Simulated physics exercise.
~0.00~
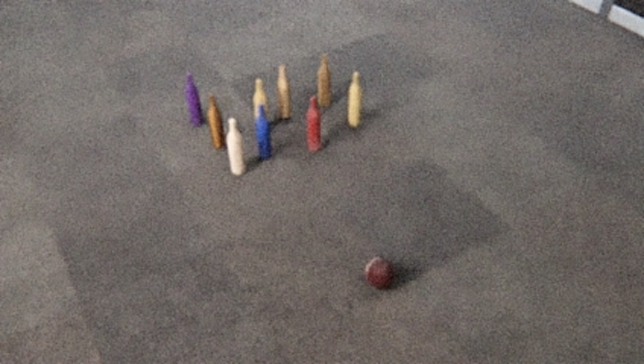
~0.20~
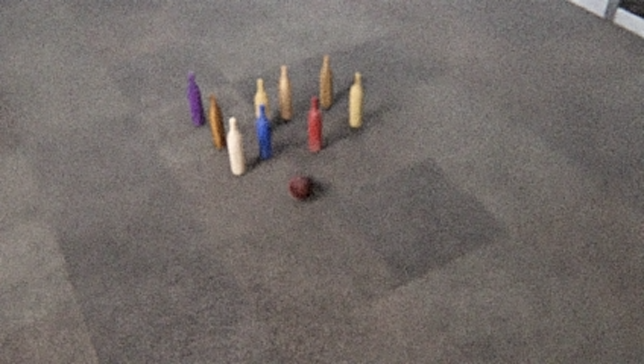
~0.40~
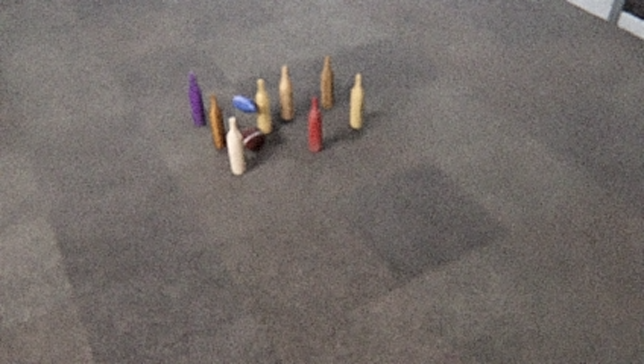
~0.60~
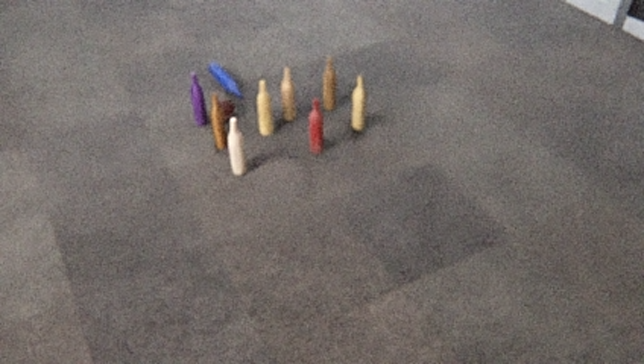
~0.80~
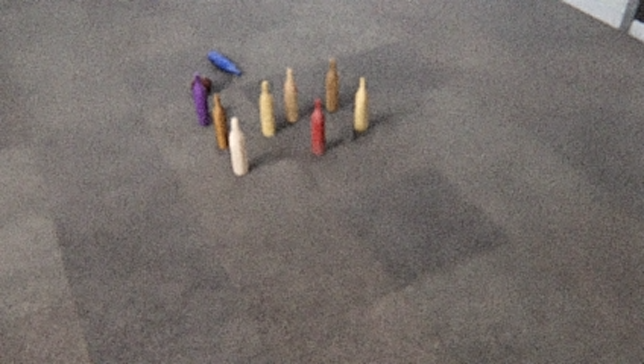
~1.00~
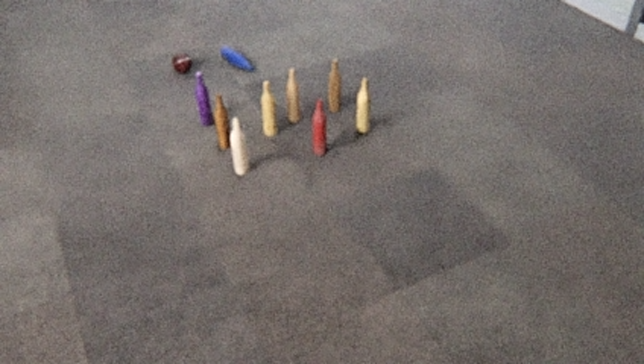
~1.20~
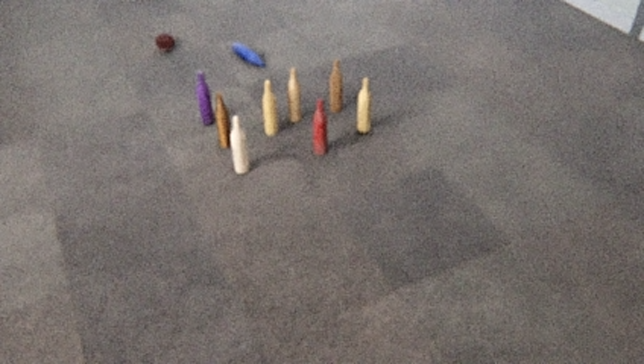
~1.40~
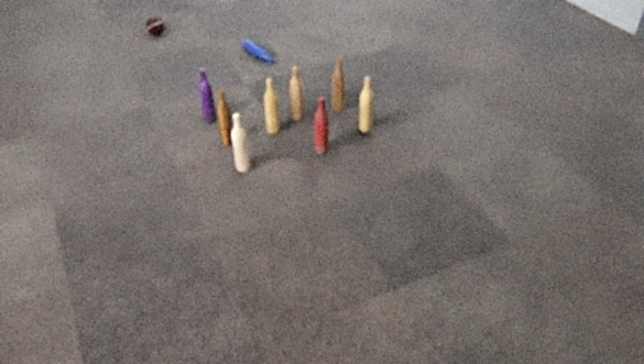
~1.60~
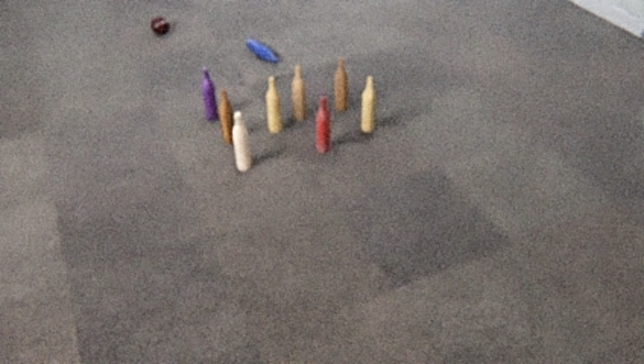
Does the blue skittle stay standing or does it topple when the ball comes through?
It topples. The ball knocks it back out of the group and it ends up lying flat on the carpet behind the others.
On a grey carpeted floor, seen from above at an angle, nine wooden skittles stand in loose rows, among them a purple one at the left, a blue one near the front and a red one to its right. A dark red ball rolls in from the lower right toward the group. It strikes the blue skittle, which tips and is thrown back past the others. The ball carries on behind the brown and purple skittles and out toward the upper left. The blue skittle ends flat on the carpet behind the group, with the other eight still upright and the ball beyond them.
